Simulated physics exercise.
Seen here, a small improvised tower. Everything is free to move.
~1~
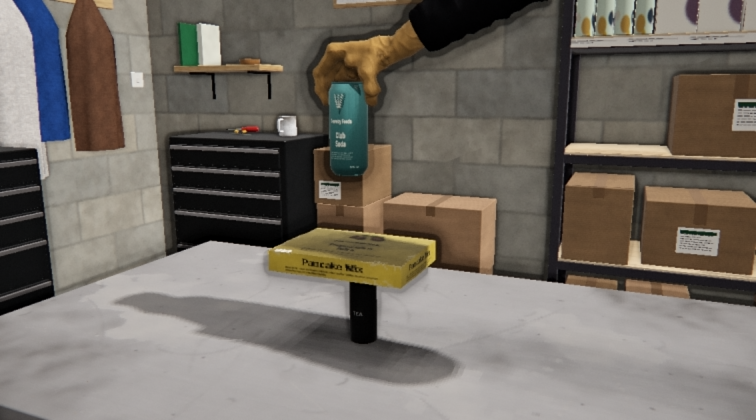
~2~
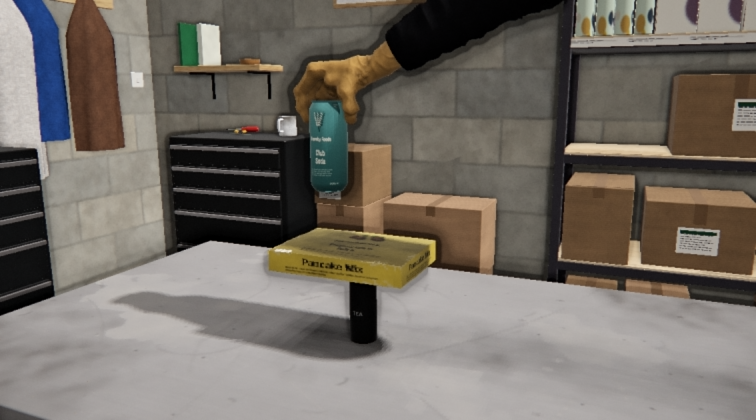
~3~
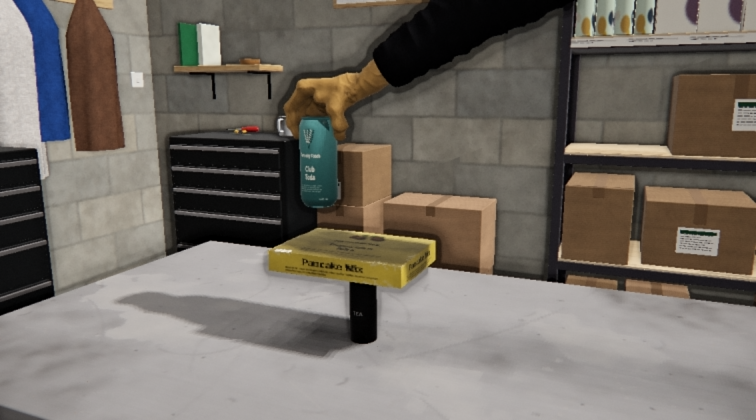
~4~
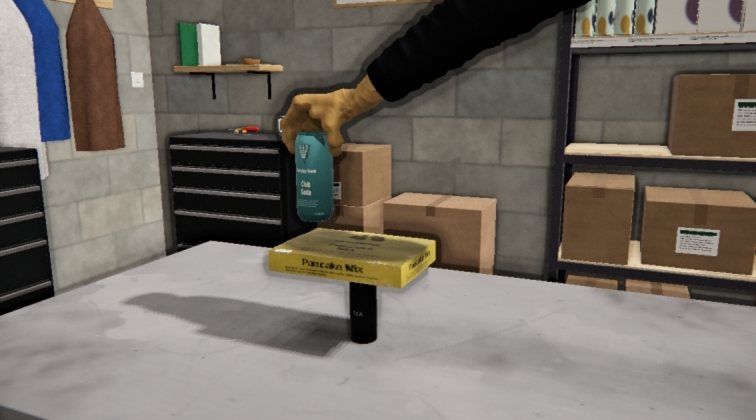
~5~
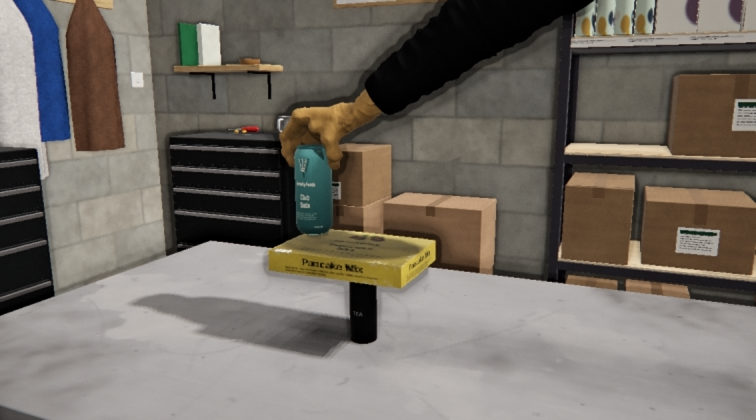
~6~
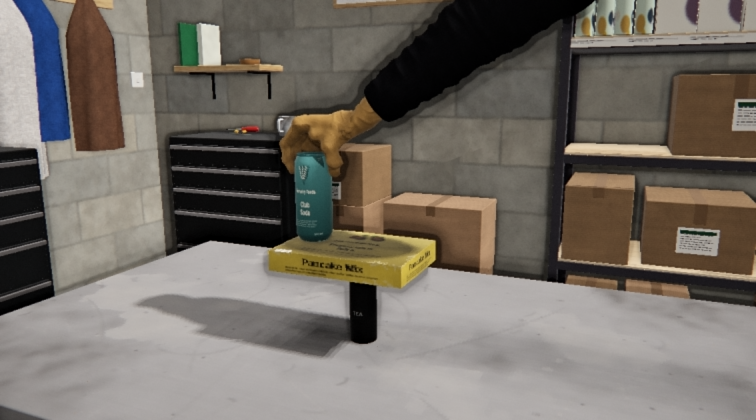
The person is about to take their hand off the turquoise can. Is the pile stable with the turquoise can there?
The stack loses its balance.
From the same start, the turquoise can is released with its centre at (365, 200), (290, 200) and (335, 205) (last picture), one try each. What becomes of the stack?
First try: It stays up; second try: It comes apart; third try: It gives way.
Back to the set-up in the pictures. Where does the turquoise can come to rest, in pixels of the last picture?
At about (259, 300).
Then, 0.30 s on from there, turquoise can now fallen; yellow packet turned 37° from how it was put.
Then, 0.40 s on from there, yellow packet now fallen.
Then, 0.80 s on from there, black shaker turned 38° from how it was put.
Then, 0.90 s on from there, black shaker now fallen.
In the end, fallen, turquoise can, black shaker and yellow packet. At the end, from the last picture's camera, turquoise can near (259, 300). The stack comes apart.
